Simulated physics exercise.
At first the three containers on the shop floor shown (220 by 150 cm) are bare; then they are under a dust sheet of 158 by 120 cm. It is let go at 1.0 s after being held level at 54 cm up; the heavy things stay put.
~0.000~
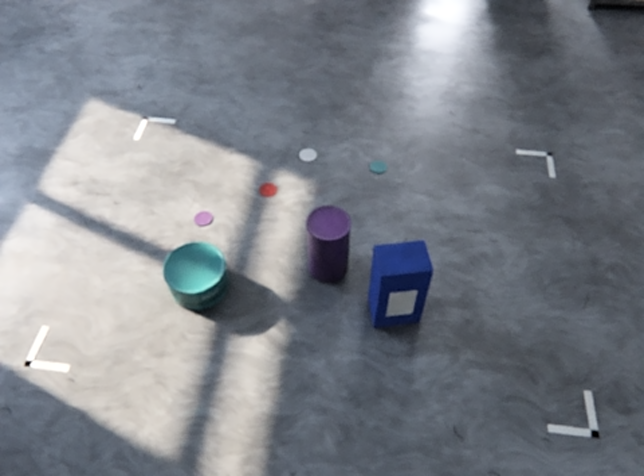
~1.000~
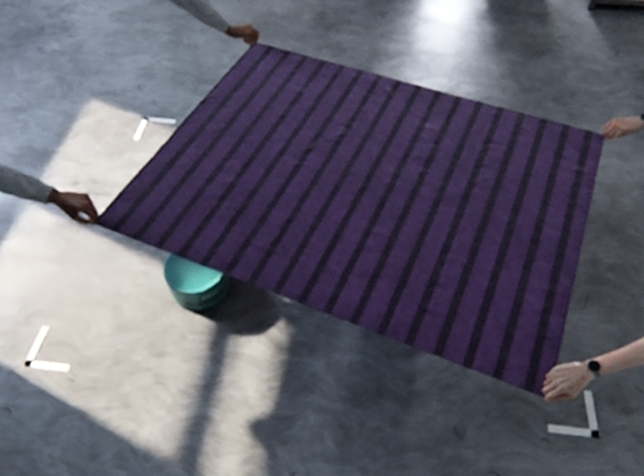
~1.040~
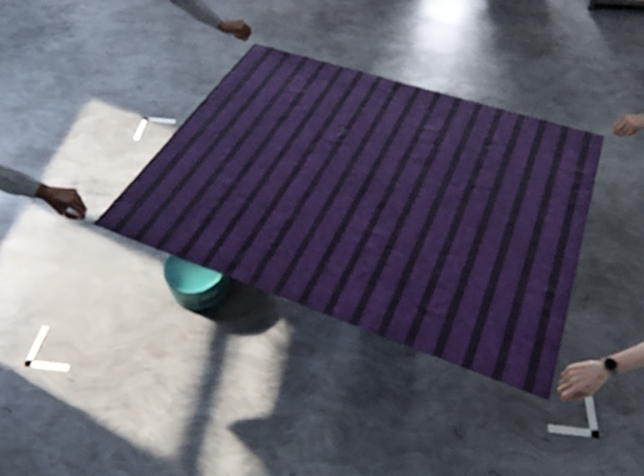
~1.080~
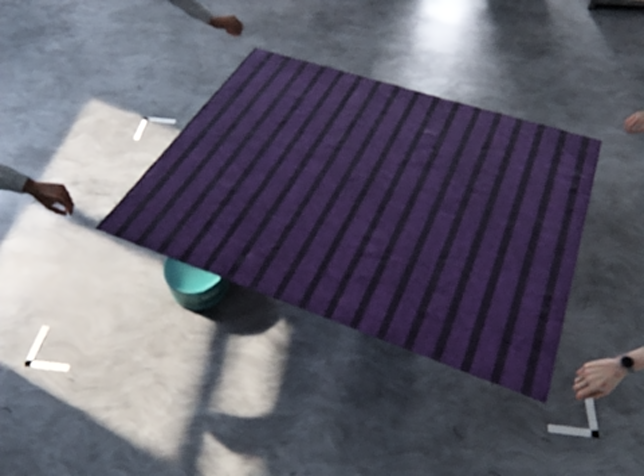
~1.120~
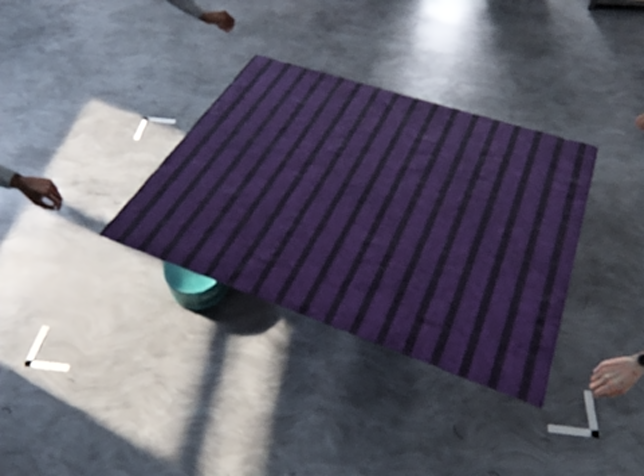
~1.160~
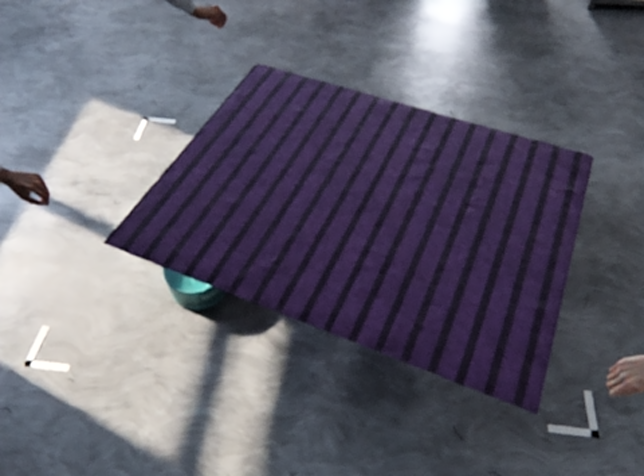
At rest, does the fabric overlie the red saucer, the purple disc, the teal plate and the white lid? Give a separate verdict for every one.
In order: The red saucer gets covered; the purple disc remains in the open; the teal plate remains in the open; the white lid still shows.
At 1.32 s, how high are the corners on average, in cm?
About 12 cm.
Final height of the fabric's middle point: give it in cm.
Roughly 30 cm high.
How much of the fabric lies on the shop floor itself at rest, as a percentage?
25 per cent.
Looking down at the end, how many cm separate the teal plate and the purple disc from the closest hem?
The first sits about 10 cm from the nearest hem, the second about 8 cm.
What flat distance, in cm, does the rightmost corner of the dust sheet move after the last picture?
Some 32 cm.
After 1.3 s, 0 % of it is down, spanning 178 by 152 cm, above white lid, red saucer.
After 1.5 s, 15 % of it is down, spanning 162 by 131 cm, above red saucer.
After 1.6 s, 25 % of it is down, spanning 159 by 131 cm, above red saucer.
After 1.8 s, 20 % of it is down, spanning 159 by 130 cm, above red saucer.
After 3.3 s, 25 % of it is down, spanning 159 by 122 cm, above red saucer.
